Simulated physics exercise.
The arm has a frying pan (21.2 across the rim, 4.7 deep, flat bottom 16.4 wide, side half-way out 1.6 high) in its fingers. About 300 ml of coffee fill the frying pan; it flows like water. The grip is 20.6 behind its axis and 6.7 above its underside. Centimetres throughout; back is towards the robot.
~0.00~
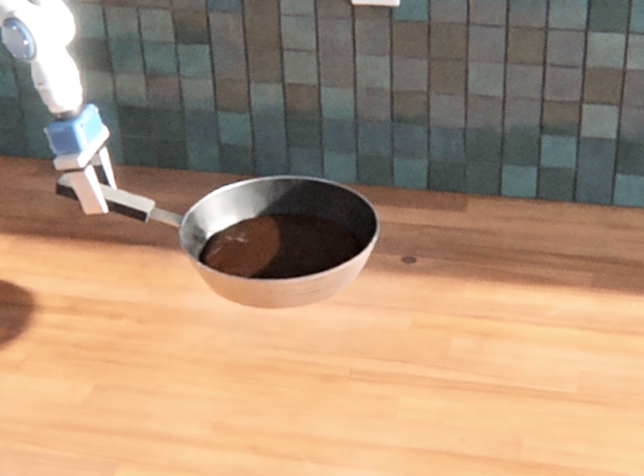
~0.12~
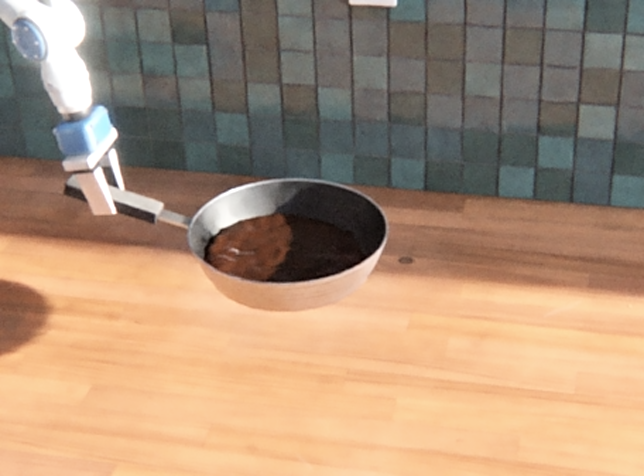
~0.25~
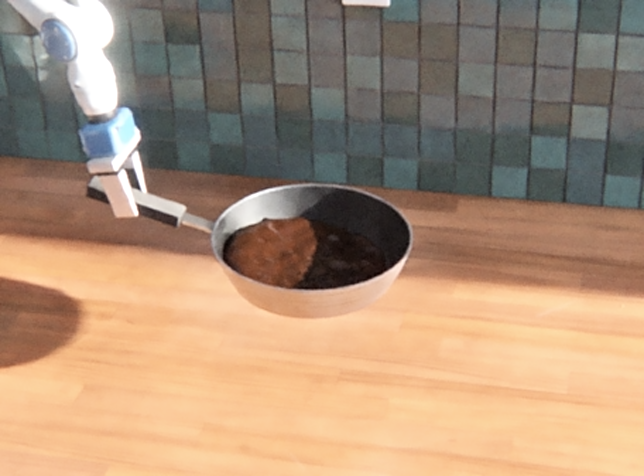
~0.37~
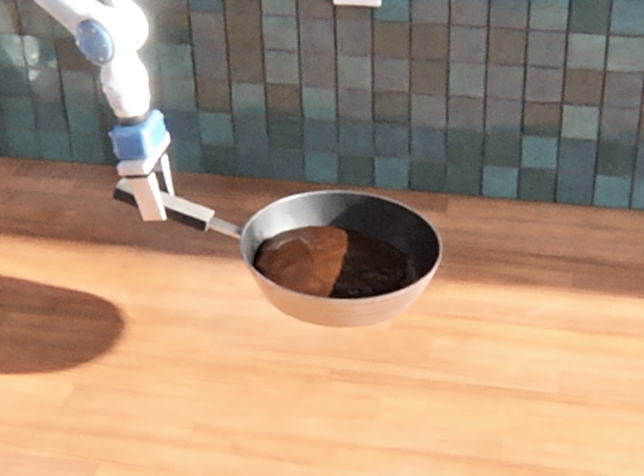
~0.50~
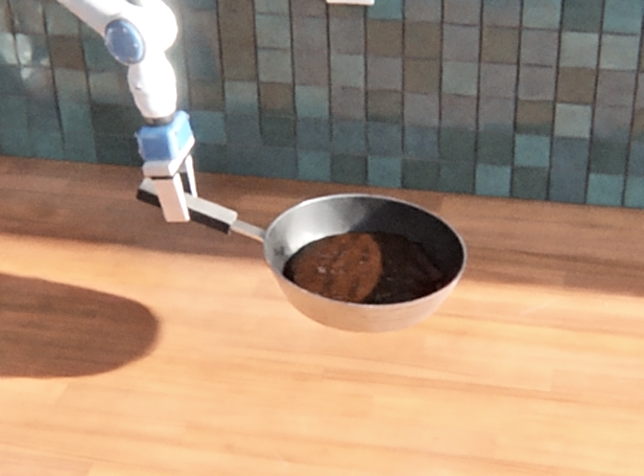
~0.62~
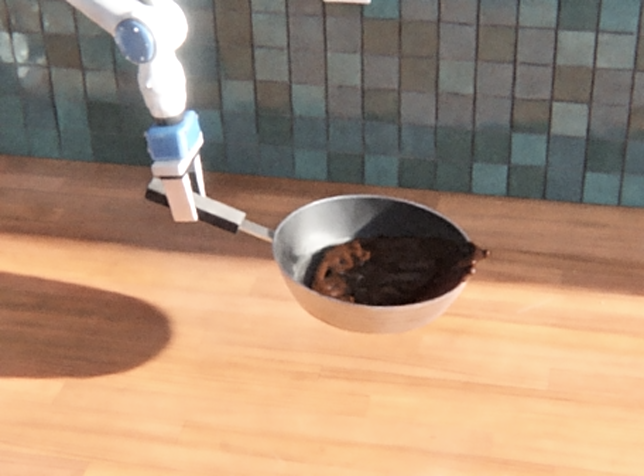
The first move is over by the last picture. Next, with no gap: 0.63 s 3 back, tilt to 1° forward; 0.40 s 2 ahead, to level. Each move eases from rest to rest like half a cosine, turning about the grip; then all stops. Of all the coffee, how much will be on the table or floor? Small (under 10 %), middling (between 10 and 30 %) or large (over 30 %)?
A small share, under 10 %, ends on the table or floor.
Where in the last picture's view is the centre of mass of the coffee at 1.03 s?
Near (347, 267).
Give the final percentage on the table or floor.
Near 6 %.
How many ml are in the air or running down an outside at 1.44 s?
About 0 ml.
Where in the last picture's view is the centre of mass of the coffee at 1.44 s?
Around (350, 264).
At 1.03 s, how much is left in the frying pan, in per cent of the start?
Near 95 %.
After 1.03 s, tilted 2° forward, liquid up to 16 above the table; 280 ml in the frying pan, 20 ml on the table or floor.
After 1.44 s, level, liquid up to 14 above the table; 280 ml in the frying pan, 20 ml on the table or floor.
After 1.85 s, level, liquid up to 14 above the table; 280 ml in the frying pan, 20 ml on the table or floor.
After 2.65 s, level, liquid up to 14 above the table; 280 ml in the frying pan, 20 ml on the table or floor.
In the end, 280 ml in the frying pan, 20 ml on the table or floor. That is 6 % on the table or floor.
